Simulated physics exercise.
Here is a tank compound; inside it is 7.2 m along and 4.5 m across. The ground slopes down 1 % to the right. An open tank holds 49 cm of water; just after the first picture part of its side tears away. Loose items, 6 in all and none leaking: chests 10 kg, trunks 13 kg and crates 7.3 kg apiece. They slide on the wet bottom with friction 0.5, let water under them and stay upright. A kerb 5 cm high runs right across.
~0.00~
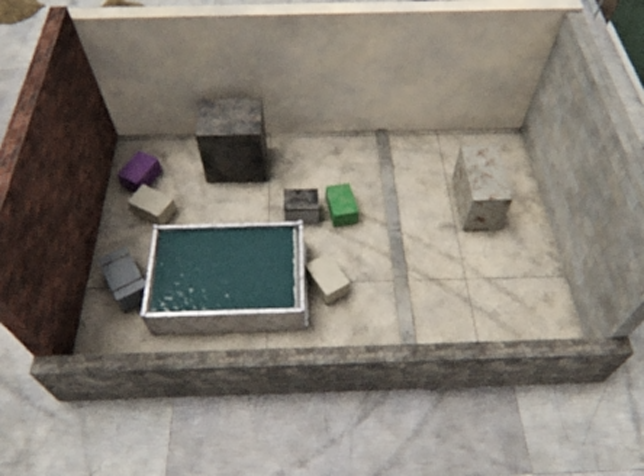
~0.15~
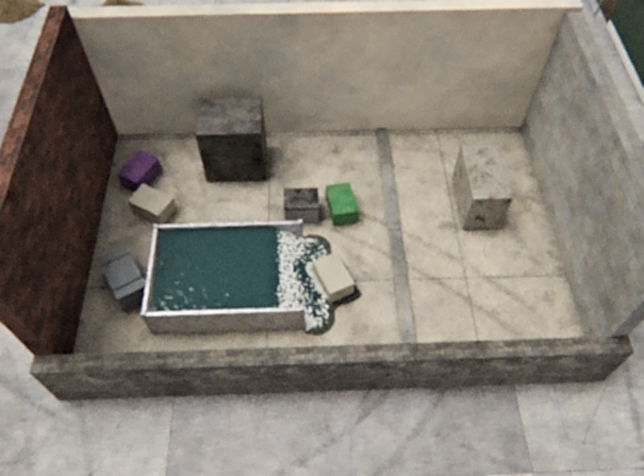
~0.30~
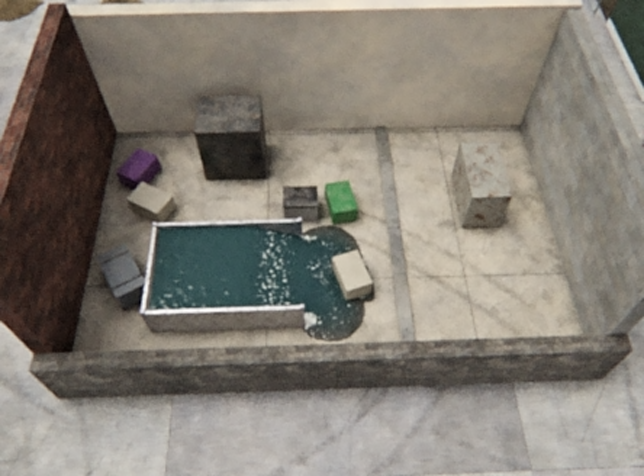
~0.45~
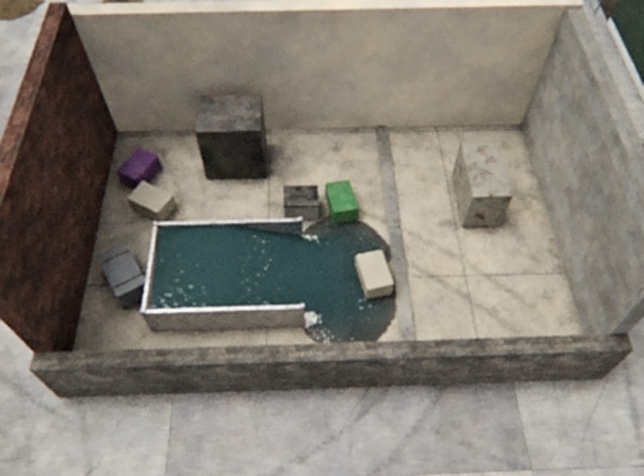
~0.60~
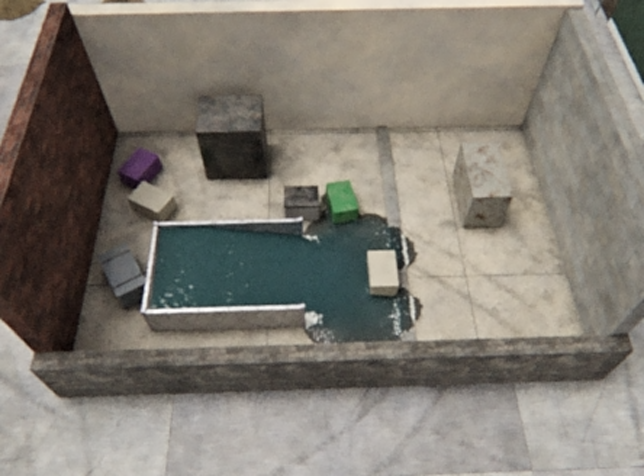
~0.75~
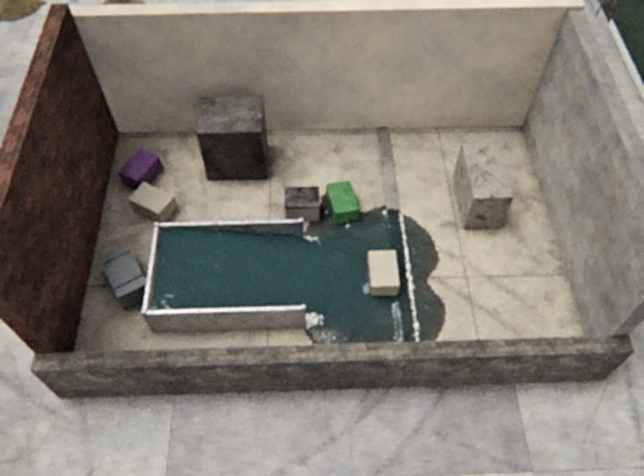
Water poured out through the broken right side of an open tank in a walled yard, pushing a pale box to the right, then spread over a low kerb while the green and purple crates stayed put.
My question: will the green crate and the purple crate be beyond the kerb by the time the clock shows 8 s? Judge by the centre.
Green crate stays short, purple crate falls short.
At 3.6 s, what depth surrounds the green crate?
Roughly 2 cm.
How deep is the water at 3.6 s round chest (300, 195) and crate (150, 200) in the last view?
About 0 and 0 cm.
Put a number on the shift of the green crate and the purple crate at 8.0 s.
About 150 and 0 cm.
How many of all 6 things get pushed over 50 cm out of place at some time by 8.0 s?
I count 2.
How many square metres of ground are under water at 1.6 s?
Roughly 14 m2.
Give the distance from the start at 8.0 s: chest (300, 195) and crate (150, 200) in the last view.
In that order: 5 cm, 0 cm.
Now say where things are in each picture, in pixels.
The first picture shows the green crate at (342, 199) rests on the ground; the purple crate at (138, 167) rests on the ground; water covers 3.0 m2; 0 of 6 have shifted.
The second picture shows the green crate at (342, 198), on the bottom; the purple crate at (138, 166), on the bottom; 3.6 m2 under water; 1 of 6 have shifted.
The third picture shows the green crate at (341, 196) rests on the ground; the purple crate at (137, 164), on the bottom; water covers 4.5 m2; 1 of 6 have shifted.
The fourth picture shows the green crate at (342, 196), on the bottom; the purple crate at (137, 163), on the bottom; water covers 5.5 m2; 1 of 6 have shifted.
The fifth picture shows the green crate at (342, 196) rests on the ground; the purple crate at (138, 163) rests on the ground; water covers 6.5 m2; 1 of 6 have shifted.
The sixth picture shows the green crate at (343, 197) rests on the ground; the purple crate at (138, 164) rests on the ground; 7.6 m2 under water; 1 of 6 have shifted.
After 1.6 s the green crate is near (355, 178), 0.4 m from its start, aground; the purple crate is near (138, 164), 0.0 m from its start, aground; 1 of 6 are over the mark; 1 afloat.
After 3.6 s the green crate is near (356, 161), 0.8 m from its start, aground; the purple crate is near (138, 164), 0.0 m from its start, aground; 1 of 6 are over the mark; 1 afloat.
After 5.6 s the green crate is near (338, 151), 1.0 m from its start, aground; the purple crate is near (138, 164), 0.0 m from its start, aground; 1 of 6 are over the mark; 1 afloat.
After 8.0 s the green crate is near (278, 134), 1.7 m from its start, afloat; the purple crate is near (138, 164), 0.0 m from its start, aground; 1 of 6 are over the mark; 2 afloat.
